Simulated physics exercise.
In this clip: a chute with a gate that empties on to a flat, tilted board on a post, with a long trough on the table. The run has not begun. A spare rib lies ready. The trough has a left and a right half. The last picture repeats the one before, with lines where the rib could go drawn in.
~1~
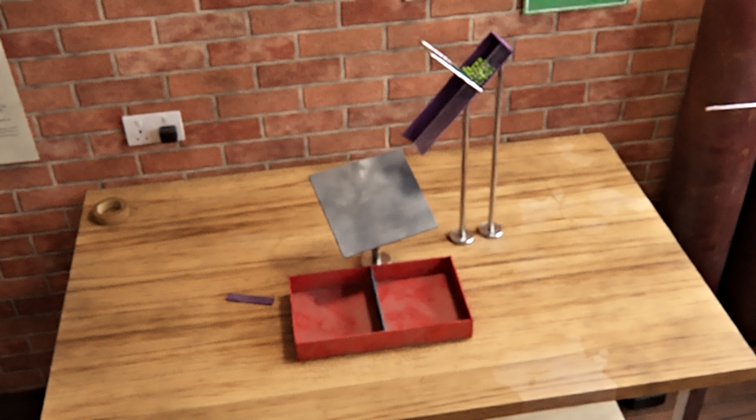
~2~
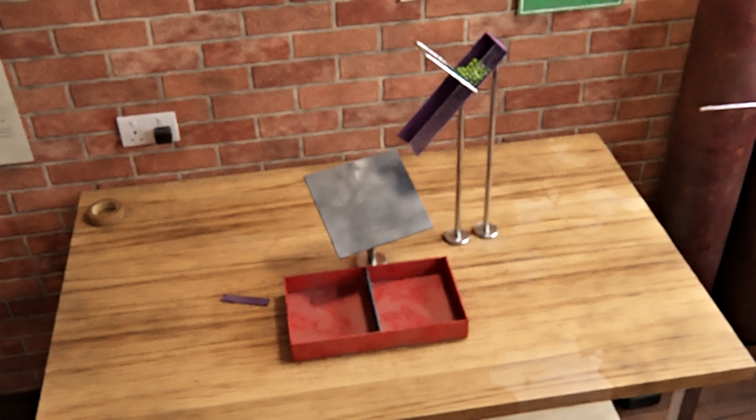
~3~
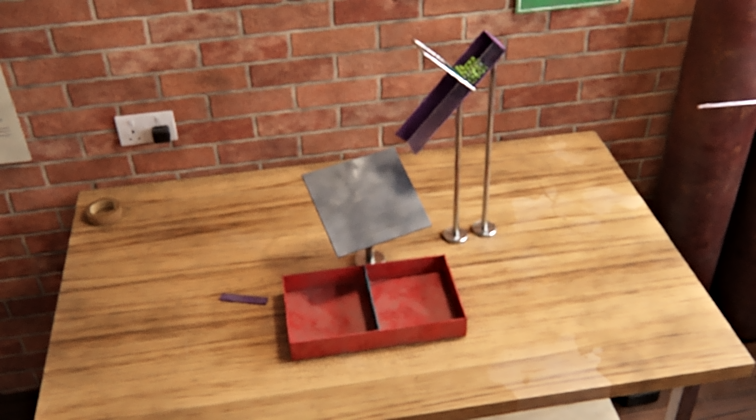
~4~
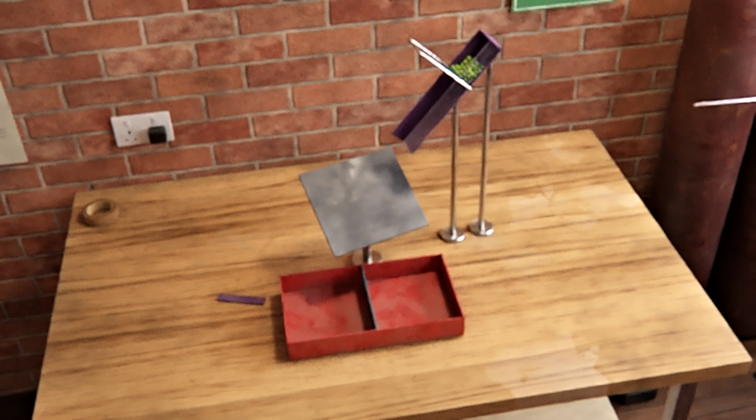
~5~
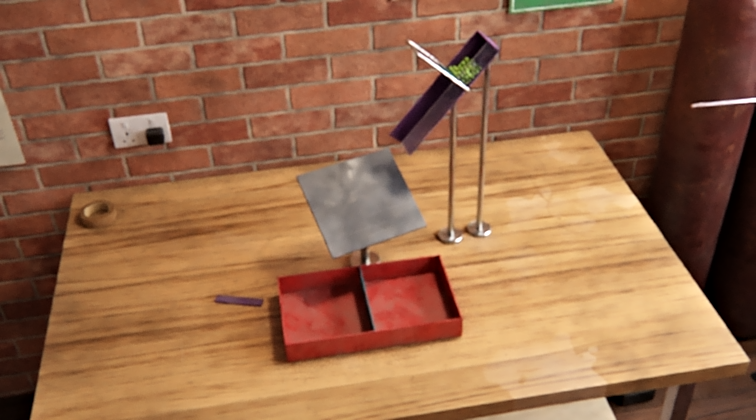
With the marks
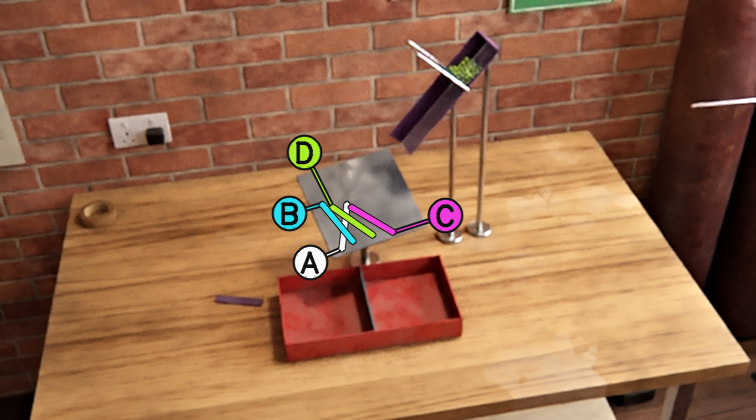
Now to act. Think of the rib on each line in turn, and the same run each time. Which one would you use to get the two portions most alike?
A beats the others.
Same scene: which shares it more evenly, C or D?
The answer is C.
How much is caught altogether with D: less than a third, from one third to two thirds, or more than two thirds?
It is more than two thirds.
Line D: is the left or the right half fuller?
More lands on the right.
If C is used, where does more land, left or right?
More lands on the right.
On the marked copy, line A from (347, 204) to (342, 248); line B from (322, 204) to (352, 241); line C from (351, 207) to (393, 232); line D from (332, 207) to (372, 235).
If A is chosen, of what is caught, about half in the left half, about half in the right.
If B is chosen, of what is caught, a small part in the left half, most in the right.
If C is chosen, of what is caught, about a quarter in the left half, most in the right.
If D is chosen, of what is caught, a stray few in the left half, nearly all in the right.
